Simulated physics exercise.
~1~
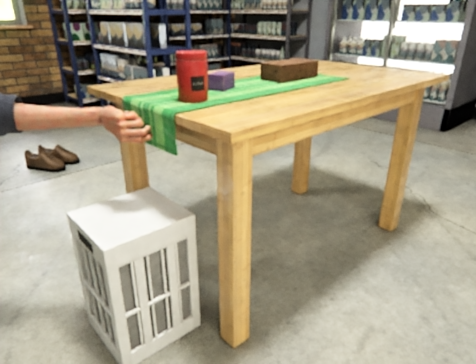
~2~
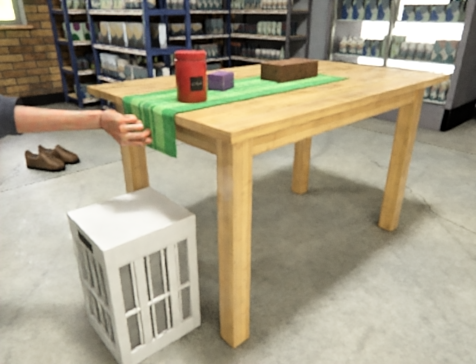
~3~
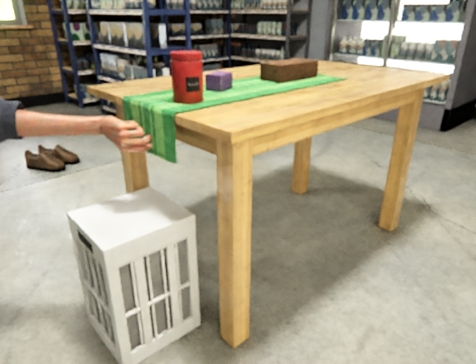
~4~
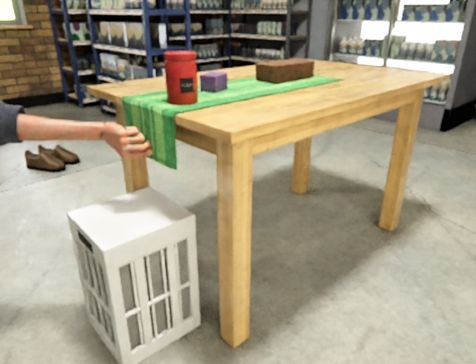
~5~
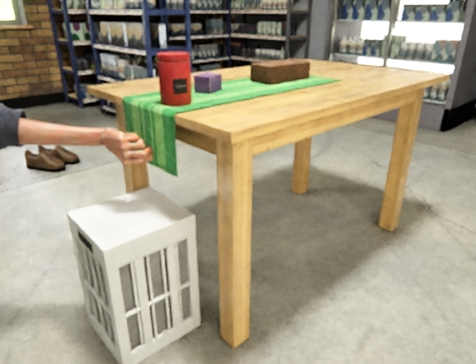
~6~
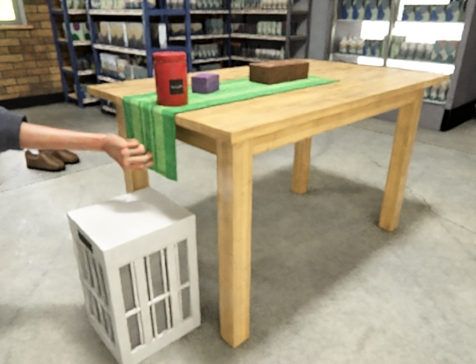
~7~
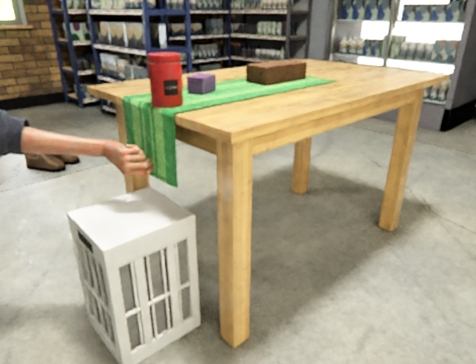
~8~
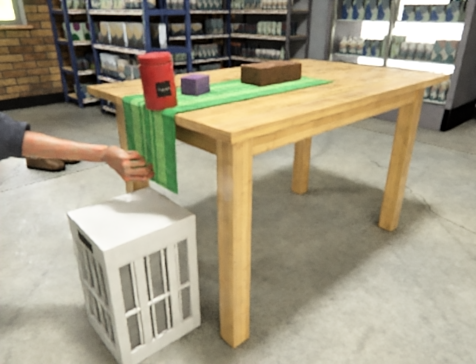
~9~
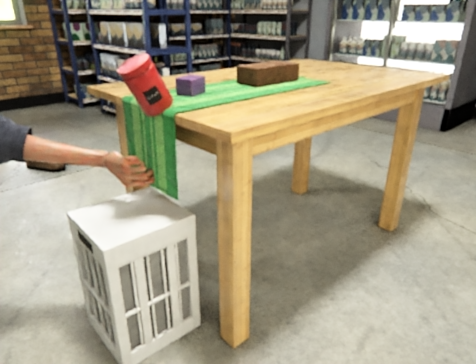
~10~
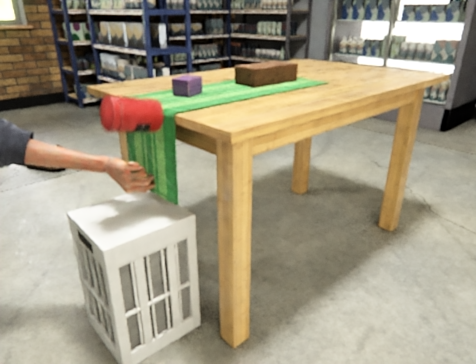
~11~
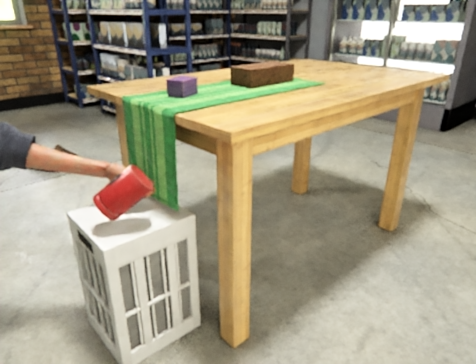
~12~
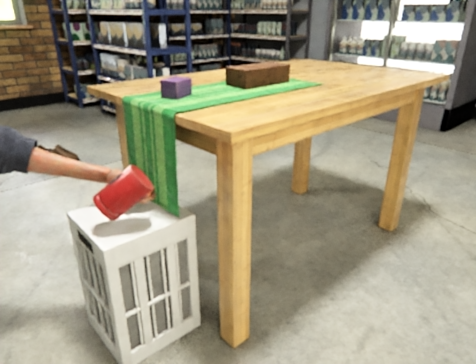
Green cloth being drawn down by a hand, carrying a block and brick along the table and tipping a red jar over the edge.
